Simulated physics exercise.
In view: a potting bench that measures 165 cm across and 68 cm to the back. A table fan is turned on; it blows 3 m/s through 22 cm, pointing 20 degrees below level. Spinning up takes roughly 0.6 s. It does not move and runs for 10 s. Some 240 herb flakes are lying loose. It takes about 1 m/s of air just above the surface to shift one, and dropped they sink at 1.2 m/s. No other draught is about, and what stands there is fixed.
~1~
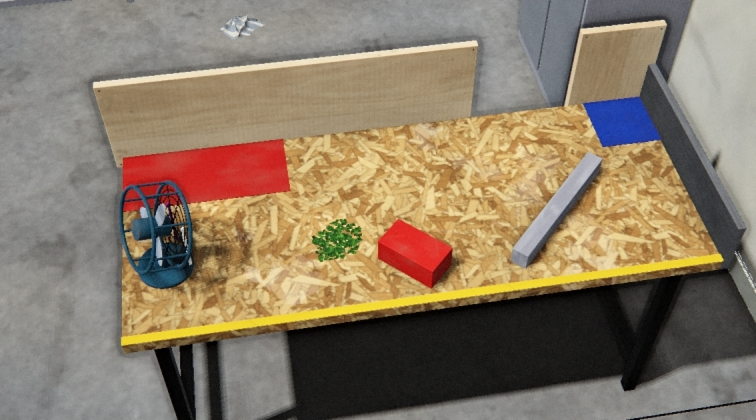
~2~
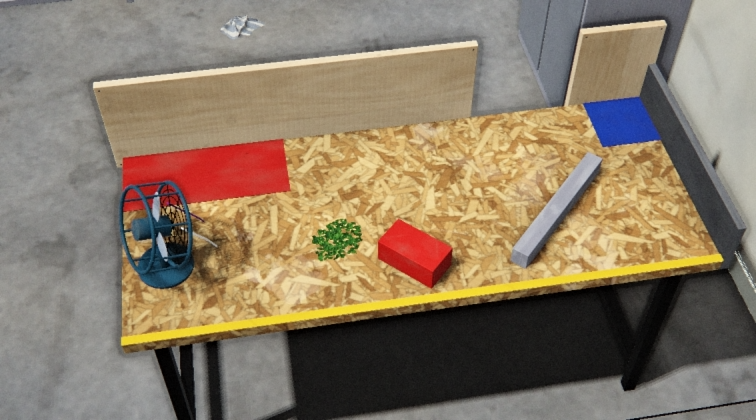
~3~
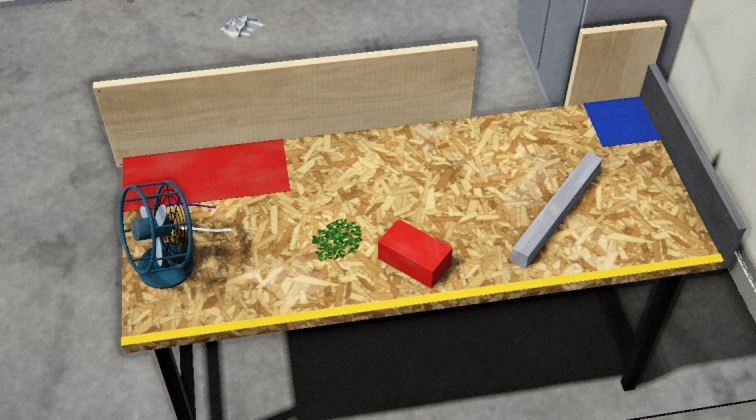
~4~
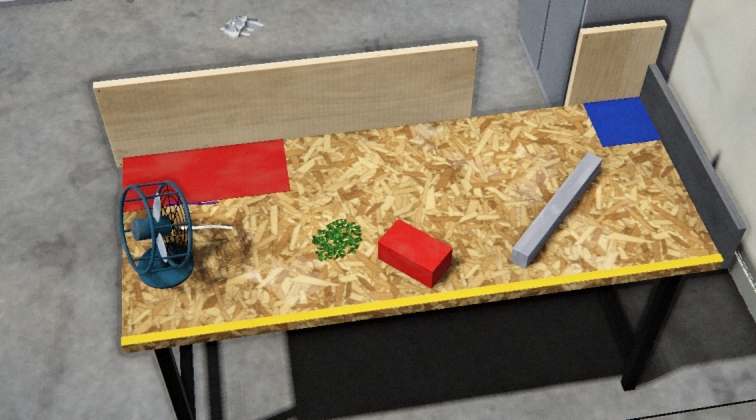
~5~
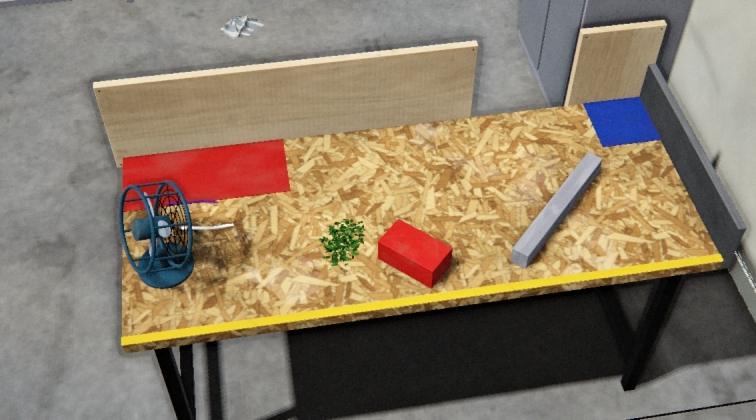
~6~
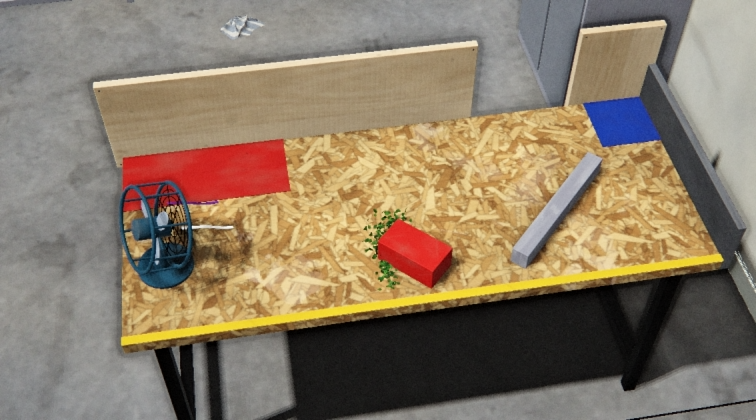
A potting bench with a flaked-wood top and yellow front edge stands on a grey floor, seen from above by a still camera. A teal table fan and red sheet sit at left, green herb flakes and a red block near the middle, a grey plank and blue mat at right. The fan's blades turn, then the flakes slide rightward and gather around the block.
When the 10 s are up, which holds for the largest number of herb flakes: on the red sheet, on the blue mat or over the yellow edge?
The yellow one.
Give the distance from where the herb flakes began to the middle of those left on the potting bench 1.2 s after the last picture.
Roughly 50 cm.
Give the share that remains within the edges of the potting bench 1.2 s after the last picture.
Some 80 per cent.
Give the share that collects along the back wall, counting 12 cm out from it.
Some 0 per cent.
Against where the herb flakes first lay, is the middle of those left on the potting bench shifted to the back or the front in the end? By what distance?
To the front, by about 5 cm.
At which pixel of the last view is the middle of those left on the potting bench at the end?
Around (525, 233).
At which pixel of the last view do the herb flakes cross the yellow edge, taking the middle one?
At about (437, 301).
Then, 1.2 s after the last picture the count stands so, 0 % are on the blue mat, 0 % on the red sheet and 20 % over the yellow edge; the middle of those still in play is near (515, 236).
Then, 2.4 s after the last picture the count stands so, 0 % are on the blue mat, 0 % on the red sheet and 28 % over the yellow edge; the middle of those still in play is near (515, 236).
Then, 4.7 s after the last picture the count stands so, 0 % are on the blue mat, 0 % on the red sheet and 34 % over the yellow edge; the middle of those still in play is near (518, 235).
Then, 9.2 s after the last picture, at the end, 0 % are on the blue mat, 0 % on the red sheet and 39 % over the yellow edge; the middle of those still in play is near (525, 233).
